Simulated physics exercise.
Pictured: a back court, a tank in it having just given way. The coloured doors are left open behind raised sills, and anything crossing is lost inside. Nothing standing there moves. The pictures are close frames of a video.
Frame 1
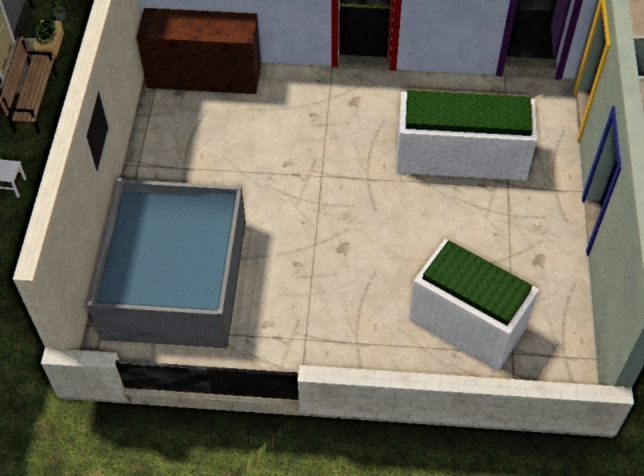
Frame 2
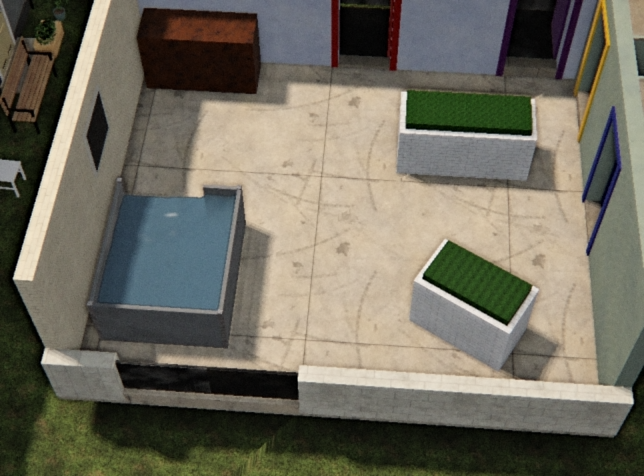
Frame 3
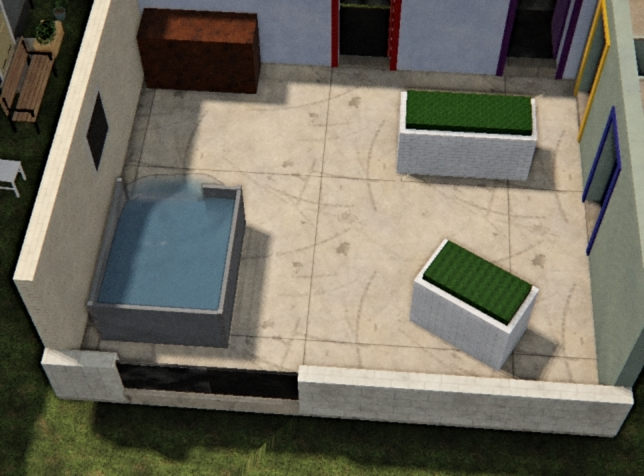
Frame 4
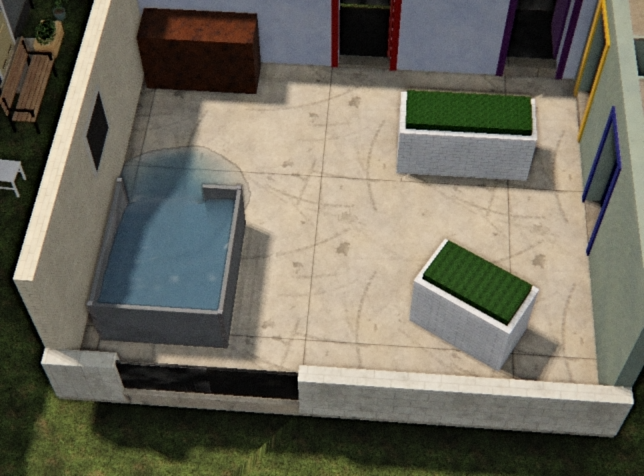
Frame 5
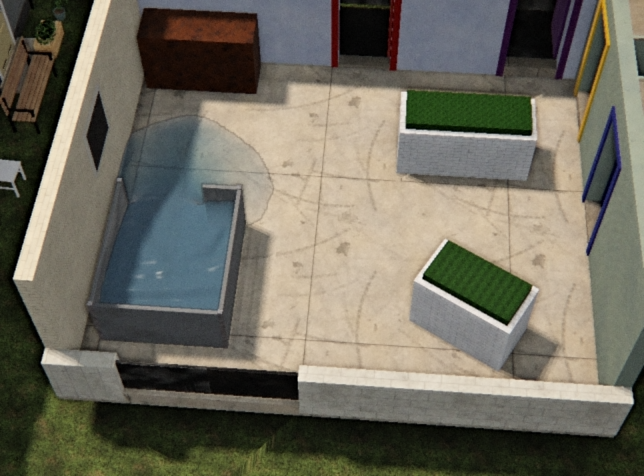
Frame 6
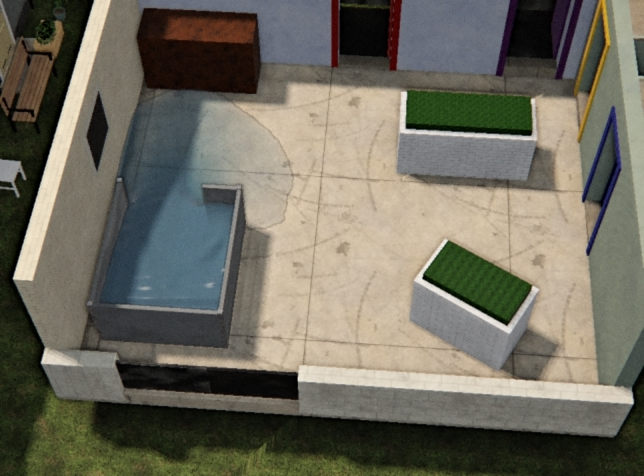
Water pours from a gap in the tank's far side and spreads across the court floor.
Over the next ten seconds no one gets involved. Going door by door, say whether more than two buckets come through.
Through the purple door, two or fewer; through the yellow door, more than two; through the red door, more than two; through the blue door, two or fewer.
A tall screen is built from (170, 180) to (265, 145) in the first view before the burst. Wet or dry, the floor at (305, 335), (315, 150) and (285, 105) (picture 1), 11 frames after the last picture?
Results in order: Bone-dry / swamped / swamped.
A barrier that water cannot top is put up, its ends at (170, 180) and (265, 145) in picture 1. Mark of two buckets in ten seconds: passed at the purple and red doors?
As I see it, the purple falls short but the red exceeds the limit.
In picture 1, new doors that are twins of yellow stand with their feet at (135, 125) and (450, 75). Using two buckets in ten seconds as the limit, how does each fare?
In turn, the first comes in higher and the second comes in lower.
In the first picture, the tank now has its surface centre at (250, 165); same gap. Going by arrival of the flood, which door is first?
It's the red door that comes first.
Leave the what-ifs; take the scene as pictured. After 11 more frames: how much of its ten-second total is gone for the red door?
Close to 5 %.
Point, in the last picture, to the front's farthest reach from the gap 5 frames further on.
By then the tip should be at about (322, 70).
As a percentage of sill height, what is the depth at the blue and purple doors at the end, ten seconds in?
I'd say around 70 and 40 in a hundred.
A moment on, water covers 25 % of the floor; the purple door not reached, the yellow door not reached, the red door not reached, the blue door not reached.
Next, water covers 25 % of the floor; the purple door not reached, the yellow door not reached, the red door under two buckets in, the blue door not reached.
Then, water covers 50 % of the floor; the purple door wet at the sill, nothing in, the yellow door wet at the sill, nothing in, the red door over two buckets in, the blue door not reached.
Later, water covers 85 % of the floor; the purple door wet at the sill, nothing in, the yellow door over two buckets in, the red door over two buckets in, the blue door wet at the sill, nothing in.
In the end, water covers 100 % of the floor; the purple door wet at the sill, nothing in, the yellow door far over two buckets in, the red door far over two buckets in, the blue door wet at the sill, nothing in.
